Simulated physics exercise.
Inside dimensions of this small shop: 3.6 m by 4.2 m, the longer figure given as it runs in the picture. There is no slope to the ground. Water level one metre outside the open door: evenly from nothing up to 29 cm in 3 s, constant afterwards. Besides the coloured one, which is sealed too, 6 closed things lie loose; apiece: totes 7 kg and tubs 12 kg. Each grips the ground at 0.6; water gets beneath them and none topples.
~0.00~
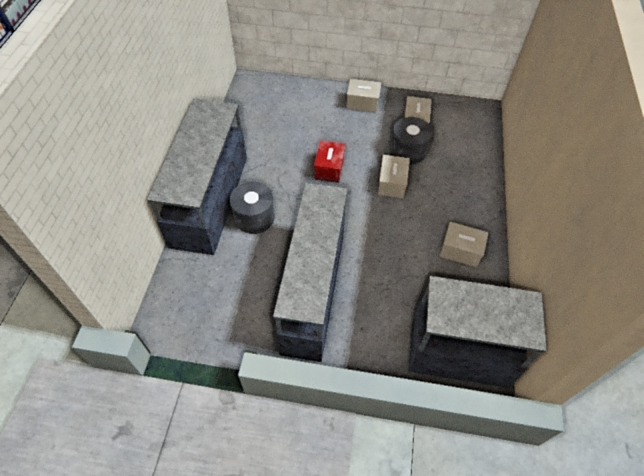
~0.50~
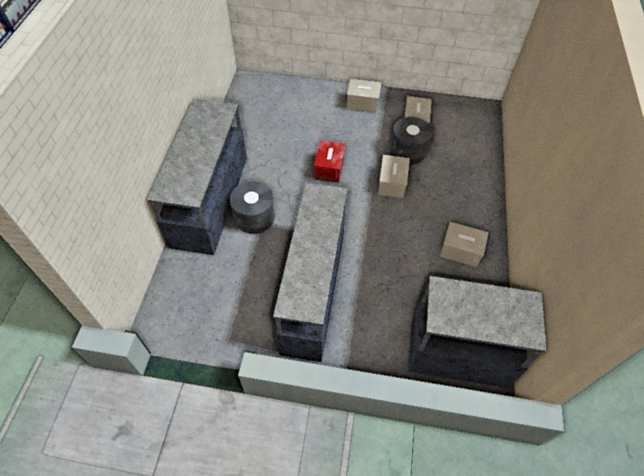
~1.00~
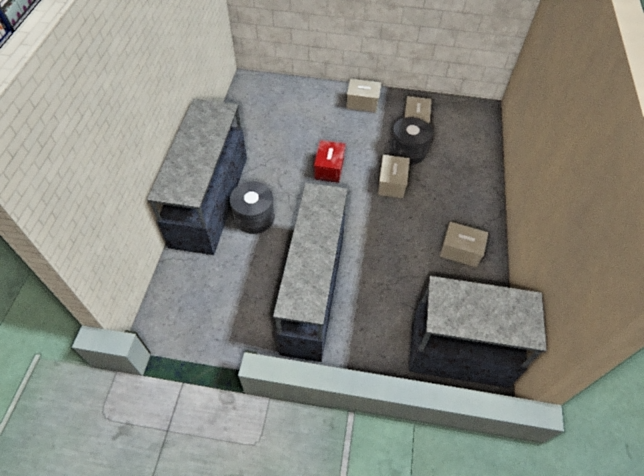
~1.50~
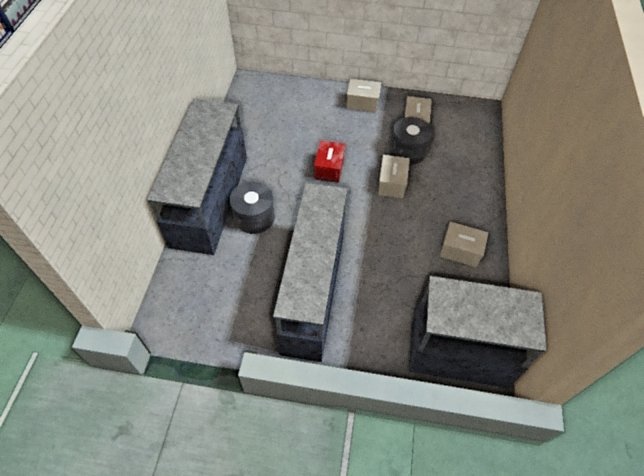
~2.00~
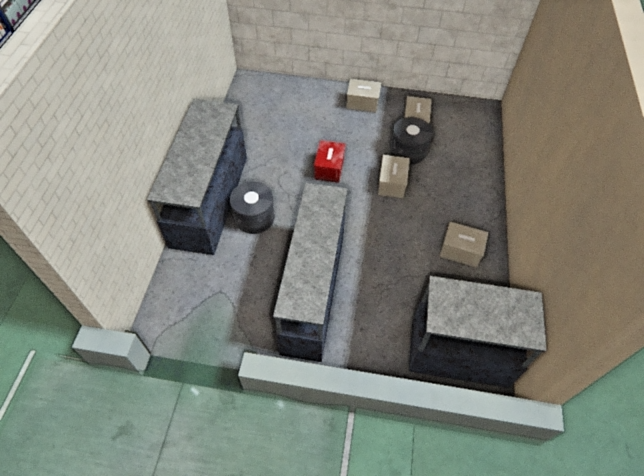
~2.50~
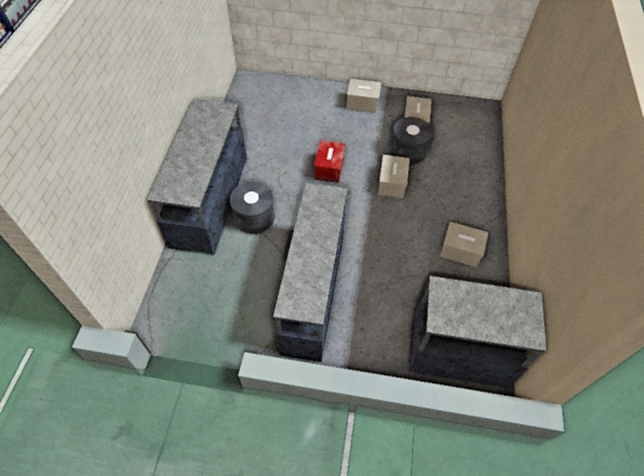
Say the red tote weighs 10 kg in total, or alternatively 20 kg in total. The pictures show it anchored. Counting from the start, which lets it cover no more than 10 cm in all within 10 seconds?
The one that works is none of the two.
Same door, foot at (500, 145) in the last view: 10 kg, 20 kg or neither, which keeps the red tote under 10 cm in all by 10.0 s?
Under that change no listed mass suffices.
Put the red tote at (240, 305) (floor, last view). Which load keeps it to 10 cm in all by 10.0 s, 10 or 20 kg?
It turns out that no load succeeds.
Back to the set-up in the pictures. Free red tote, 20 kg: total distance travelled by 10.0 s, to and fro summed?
It covers some 20 cm altogether.
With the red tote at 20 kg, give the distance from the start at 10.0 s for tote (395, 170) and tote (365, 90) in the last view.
The first is 40 cm from its start, the second 150 cm.
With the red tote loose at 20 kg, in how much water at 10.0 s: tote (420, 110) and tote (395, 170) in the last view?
Around 9 cm and 11 cm.
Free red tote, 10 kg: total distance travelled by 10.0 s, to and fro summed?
Some 300 centimetres of travel in total.
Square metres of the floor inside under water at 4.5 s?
About 7.0 m2.
After 3.5 s the red tote would be 0 cm from its start with 10 kg and 0 cm from its start with 20 kg; 2 cm of water round it then.
After 4.5 s the red tote would be 37 cm from its start with 10 kg and 1 cm from its start with 20 kg; 7 cm of water round it then.
After 7.0 s the red tote would be 120 cm from its start with 10 kg and 2 cm from its start with 20 kg; 7 cm of water round it then.
After 10.0 s the red tote would be 152 cm from its start with 10 kg and 21 cm from its start with 20 kg; 11 cm of water round it then.
